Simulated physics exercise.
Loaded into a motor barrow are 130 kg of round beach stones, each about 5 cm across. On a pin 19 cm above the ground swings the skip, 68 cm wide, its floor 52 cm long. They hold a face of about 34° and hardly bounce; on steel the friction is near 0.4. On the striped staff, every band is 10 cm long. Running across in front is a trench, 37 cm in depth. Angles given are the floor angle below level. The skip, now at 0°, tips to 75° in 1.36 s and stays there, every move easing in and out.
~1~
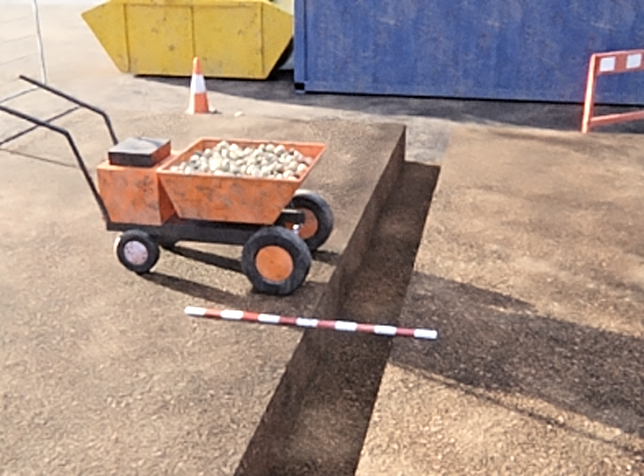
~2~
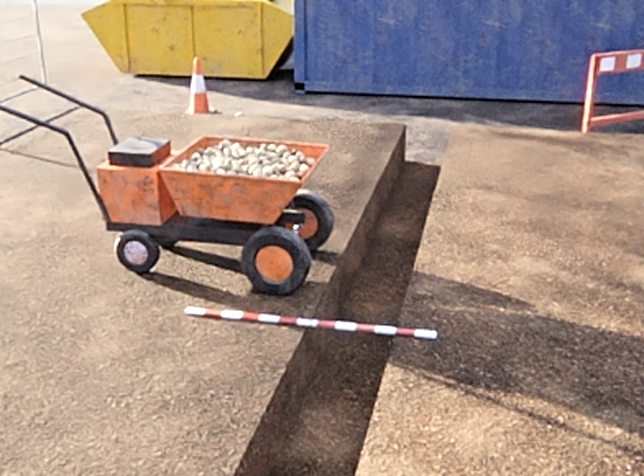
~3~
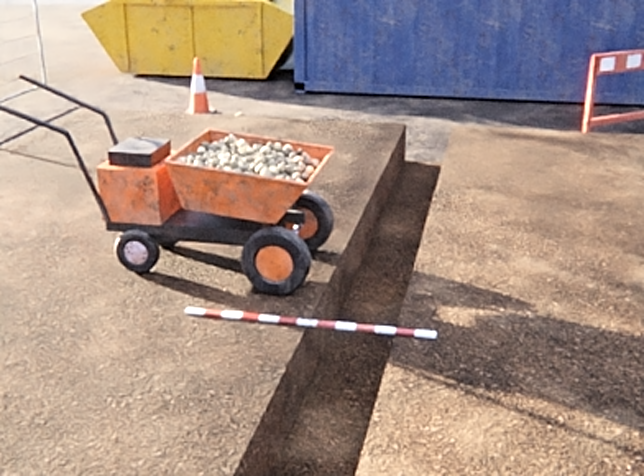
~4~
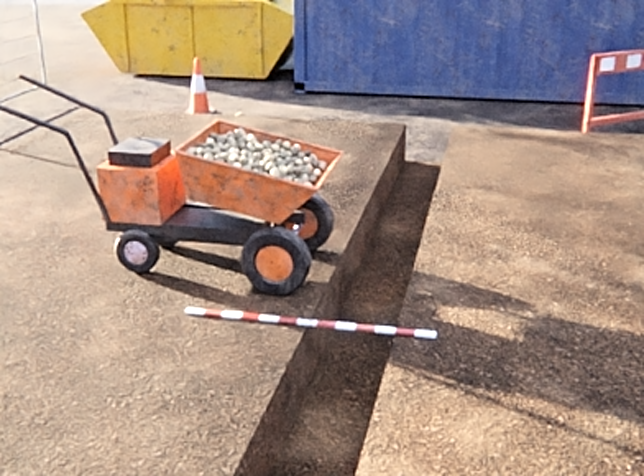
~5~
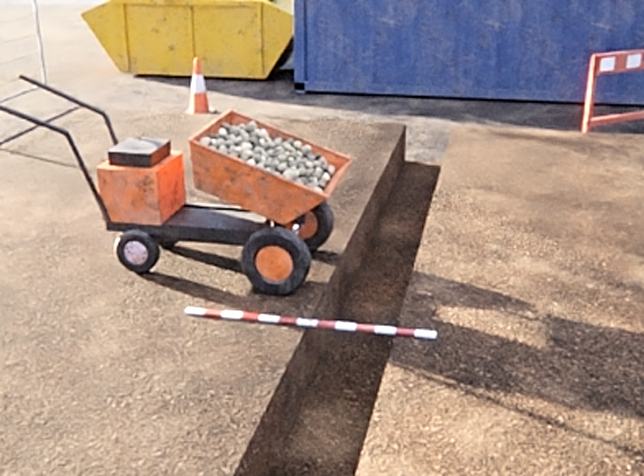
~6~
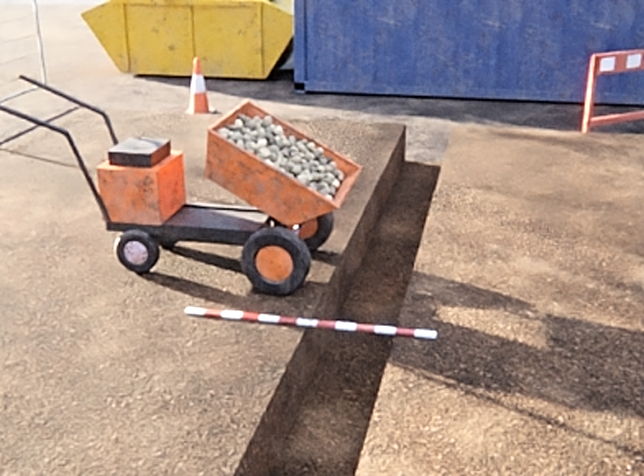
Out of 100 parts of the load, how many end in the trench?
Some 60 out of 100.
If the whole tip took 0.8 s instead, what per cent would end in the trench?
50 %.
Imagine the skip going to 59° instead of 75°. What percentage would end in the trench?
I'd guess some 50 in a hundred.
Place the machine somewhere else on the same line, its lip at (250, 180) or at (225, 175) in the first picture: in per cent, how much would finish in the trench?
Roughly 100 per cent, then 95 per cent.
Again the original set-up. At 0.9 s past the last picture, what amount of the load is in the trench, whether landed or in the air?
Something like 30 in a hundred.
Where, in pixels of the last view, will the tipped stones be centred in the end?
Around (399, 320).
Then, 0.4 s after the last picture the floor is at 63°, 98 % in the skip, 2 % in the trench; the foremost stones are at (390, 245).
Then, 0.9 s after the last picture the floor is at 75°, 39 % in the skip, 30 % in the trench, 30 % past the trench; the foremost stones are at (494, 276).
Then, 1.2 s after the last picture the floor is at 75°, 13 % in the skip, 47 % in the trench, 40 % past the trench; the foremost stones are at (558, 288).
Then, 3.2 s after the last picture the floor is at 75°, 0 % in the skip, 60 % in the trench, 40 % past the trench; the foremost stones are at (586, 285).
